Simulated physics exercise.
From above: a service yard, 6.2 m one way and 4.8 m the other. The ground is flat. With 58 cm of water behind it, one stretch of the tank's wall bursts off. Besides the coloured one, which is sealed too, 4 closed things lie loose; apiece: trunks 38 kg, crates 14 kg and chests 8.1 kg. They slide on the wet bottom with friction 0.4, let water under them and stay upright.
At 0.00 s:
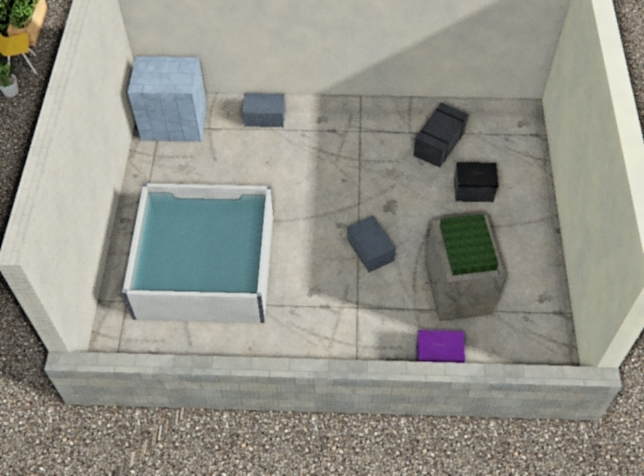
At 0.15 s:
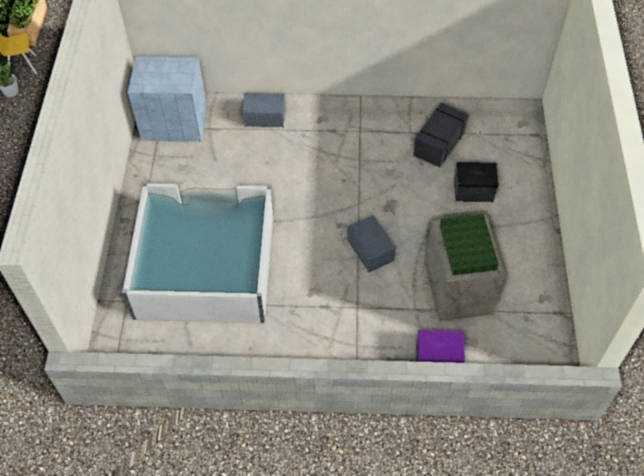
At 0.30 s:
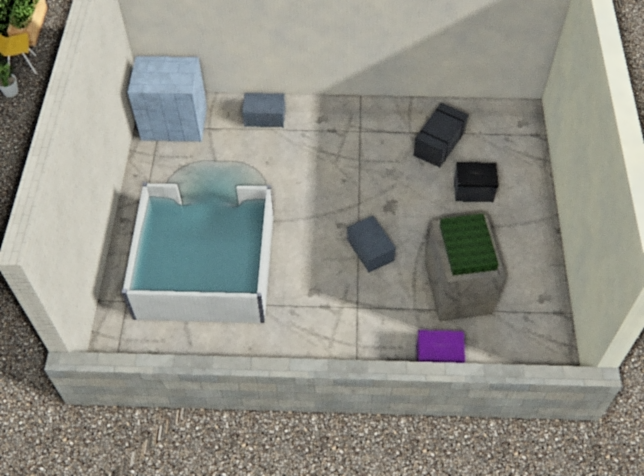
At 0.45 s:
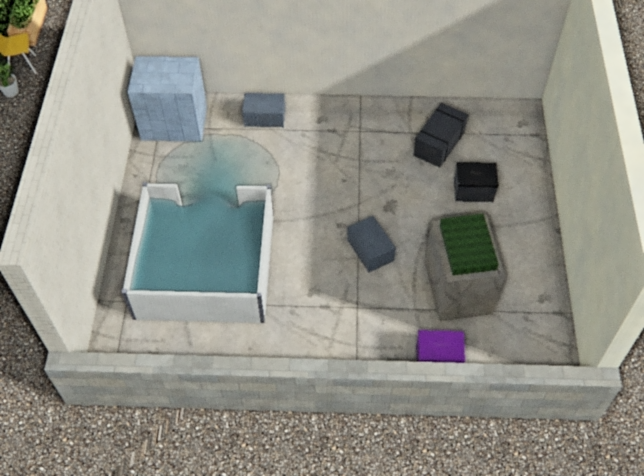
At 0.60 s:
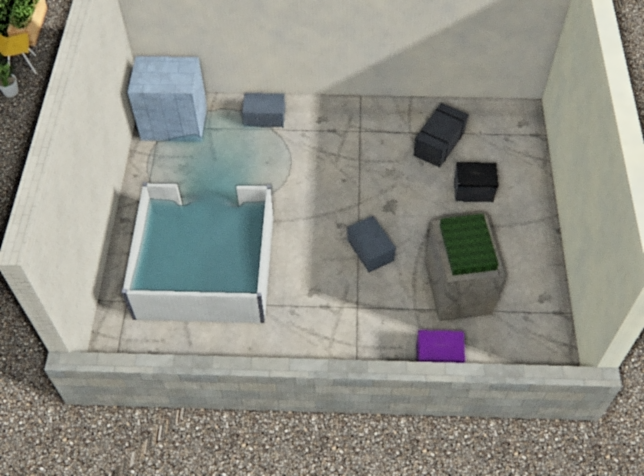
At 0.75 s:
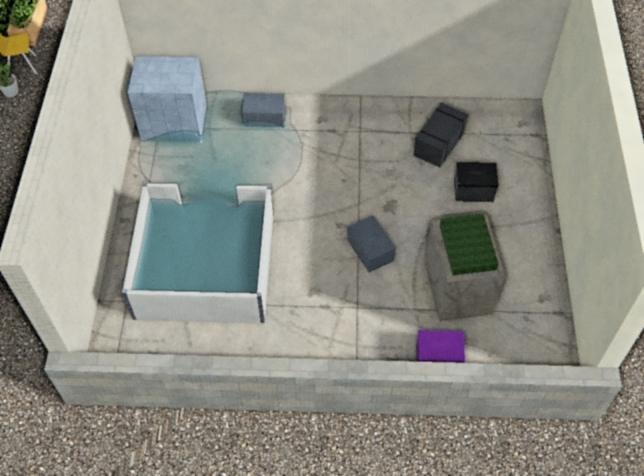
In a walled service yard seen from above, part of a water tank's back wall burst away, and water spread across the floor toward a pale block and a grey box, while the scattered boxes stayed still.
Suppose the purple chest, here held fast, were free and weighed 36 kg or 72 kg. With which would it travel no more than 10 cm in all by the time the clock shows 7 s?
I expect that the lower weight is enough.
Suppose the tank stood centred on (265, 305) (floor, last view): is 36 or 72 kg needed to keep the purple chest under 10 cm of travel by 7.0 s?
Then the smaller load will do.
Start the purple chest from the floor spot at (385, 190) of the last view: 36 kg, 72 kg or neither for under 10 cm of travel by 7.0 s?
Either load holds.
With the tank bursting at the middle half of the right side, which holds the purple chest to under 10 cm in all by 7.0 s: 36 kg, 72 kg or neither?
In that case only the higher weight holds it.
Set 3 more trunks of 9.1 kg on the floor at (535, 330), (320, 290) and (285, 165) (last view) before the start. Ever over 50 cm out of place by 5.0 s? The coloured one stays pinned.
In turn: Less, under, over.
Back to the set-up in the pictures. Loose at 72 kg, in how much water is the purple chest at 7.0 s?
About 4 cm.
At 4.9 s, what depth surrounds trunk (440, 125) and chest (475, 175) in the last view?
Roughly 6 and 4 cm.
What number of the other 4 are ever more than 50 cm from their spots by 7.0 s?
2 of them.
After 1.4 s the purple chest would be 0 cm from its start with 36 kg and 0 cm from its start with 72 kg; 0 cm of water round it then.
After 3.1 s the purple chest would be 0 cm from its start with 36 kg and 0 cm from its start with 72 kg; 0 cm of water round it then.
After 4.9 s the purple chest would be 0 cm from its start with 36 kg and 0 cm from its start with 72 kg; 0 cm of water round it then.
After 7.0 s the purple chest would be 0 cm from its start with 36 kg and 0 cm from its start with 72 kg; 4 cm of water round it then.
